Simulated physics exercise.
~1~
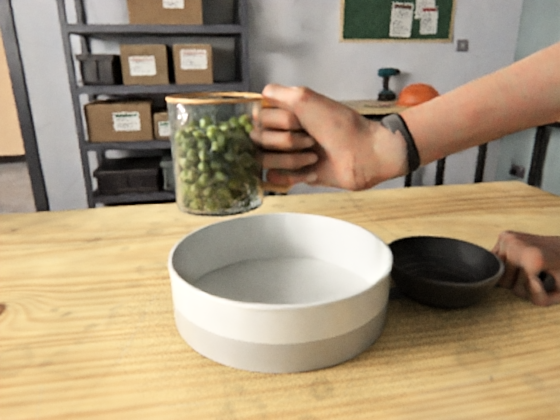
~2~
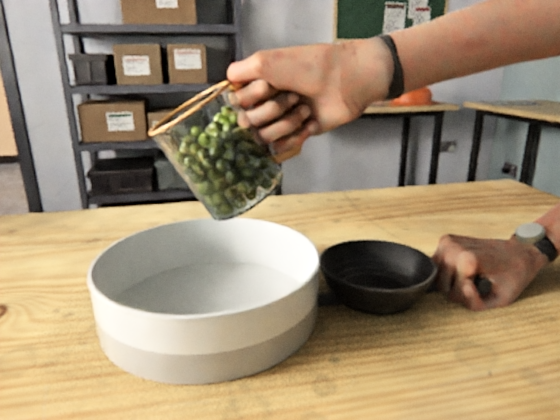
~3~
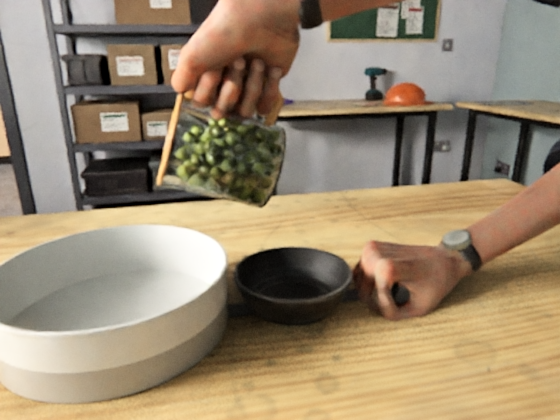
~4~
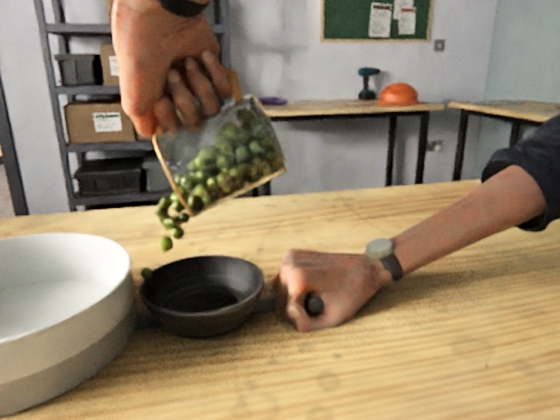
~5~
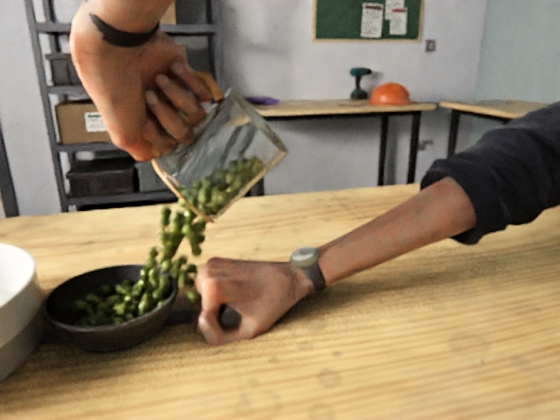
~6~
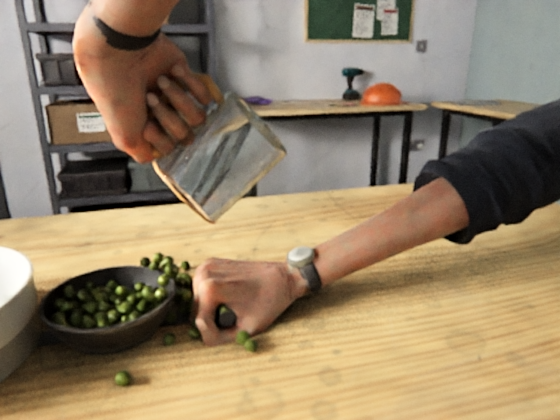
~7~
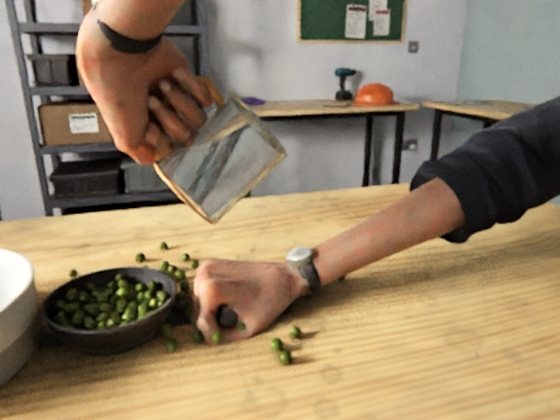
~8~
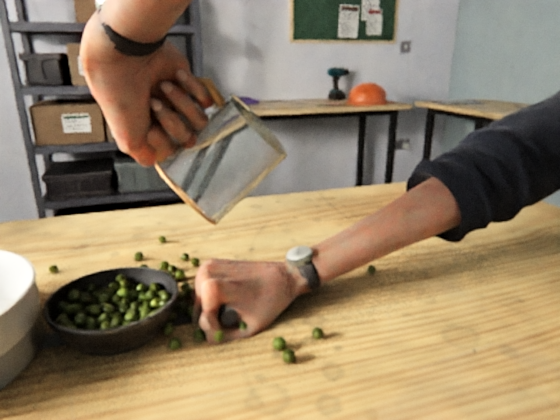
A person held a glass cup of small green olives over a wooden table while their other hand slid a white pot and black bowl left, then tipped it until empty; most olives landed in the bowl, but some scattered across the table.
